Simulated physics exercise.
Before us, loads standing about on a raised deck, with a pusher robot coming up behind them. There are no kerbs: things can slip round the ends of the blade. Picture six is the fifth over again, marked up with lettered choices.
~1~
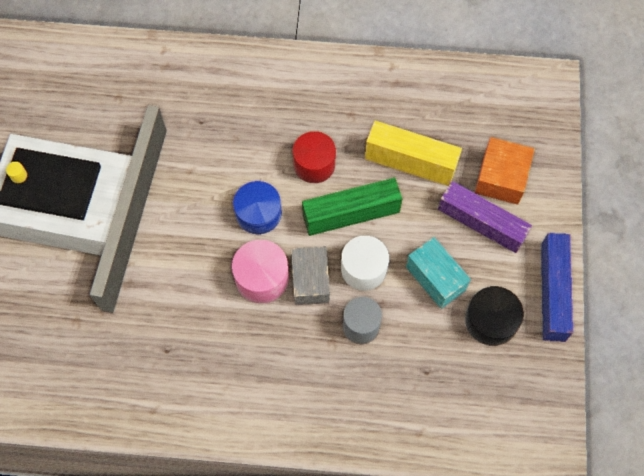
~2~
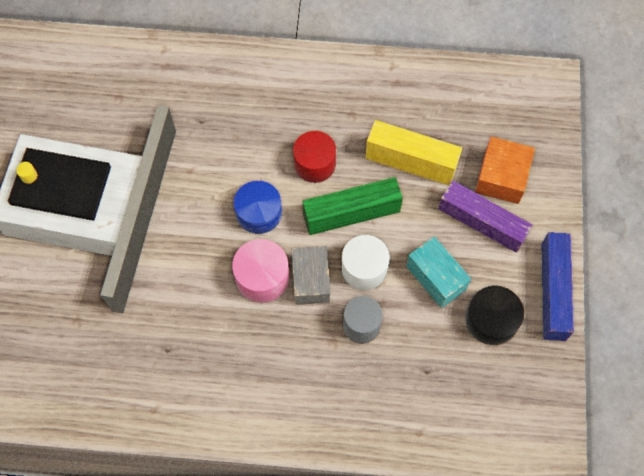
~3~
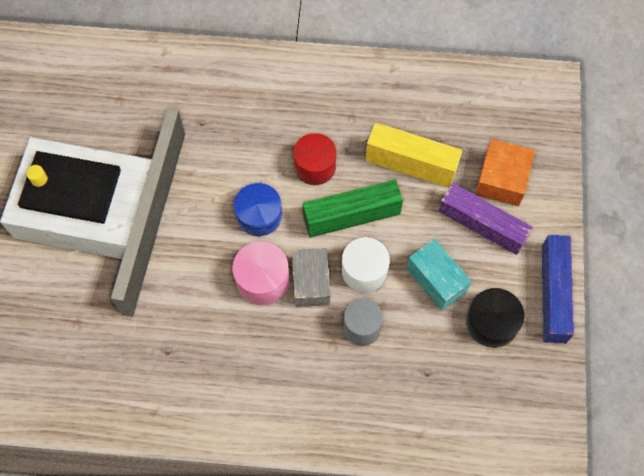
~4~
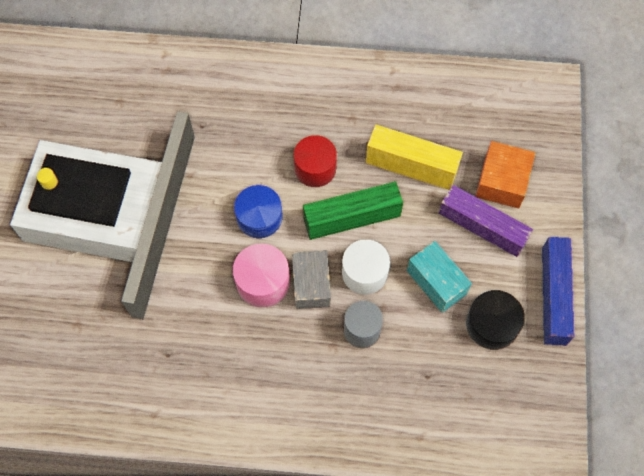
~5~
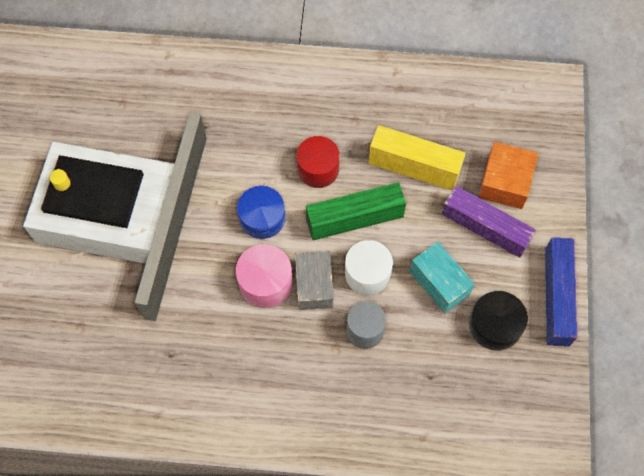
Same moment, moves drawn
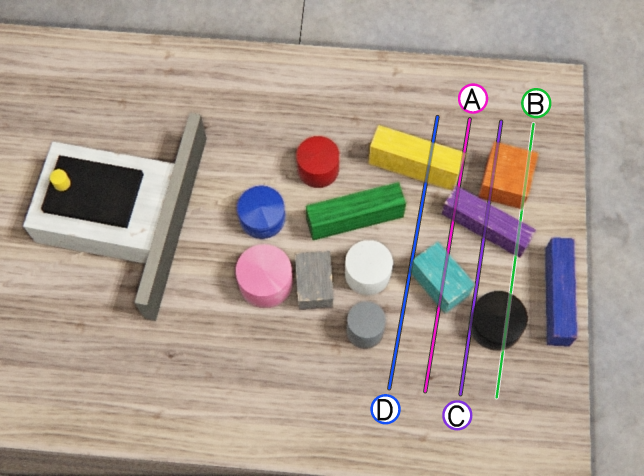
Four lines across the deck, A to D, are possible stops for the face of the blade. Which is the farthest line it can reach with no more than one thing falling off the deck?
A.
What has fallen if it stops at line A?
The blue bar.
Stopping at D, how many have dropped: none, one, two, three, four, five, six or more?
In all, none.
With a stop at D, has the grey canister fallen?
No.
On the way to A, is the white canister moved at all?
By then, yes.
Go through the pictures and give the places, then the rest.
Grey crate (311, 277); blue bar (557, 287); red canister (314, 157), in the first picture.
Robot (66, 185); purple bar (485, 217), in the second picture.
Robot (76, 188); orange crate (505, 172), in the third picture.
Robot (86, 191); black canister (495, 320), in the fourth picture.
Robot (100, 192); yellow bar (416, 158); grey canister (366, 326); blue canister (261, 213), in the fifth picture.
On the marked copy, A at (449, 248); B at (516, 253); C at (482, 250); D at (415, 245).
Following A. Soon after the start, robot (198, 200); pink canister (292, 281); grey crate (338, 284).
Later, robot (298, 207); black canister (502, 325); purple bar (495, 224).
In the end, robot (377, 214); blue bar over the edge; orange crate (577, 184); one fallen.
As for the rest, B drops five; C drops four; D is within the limit but short.
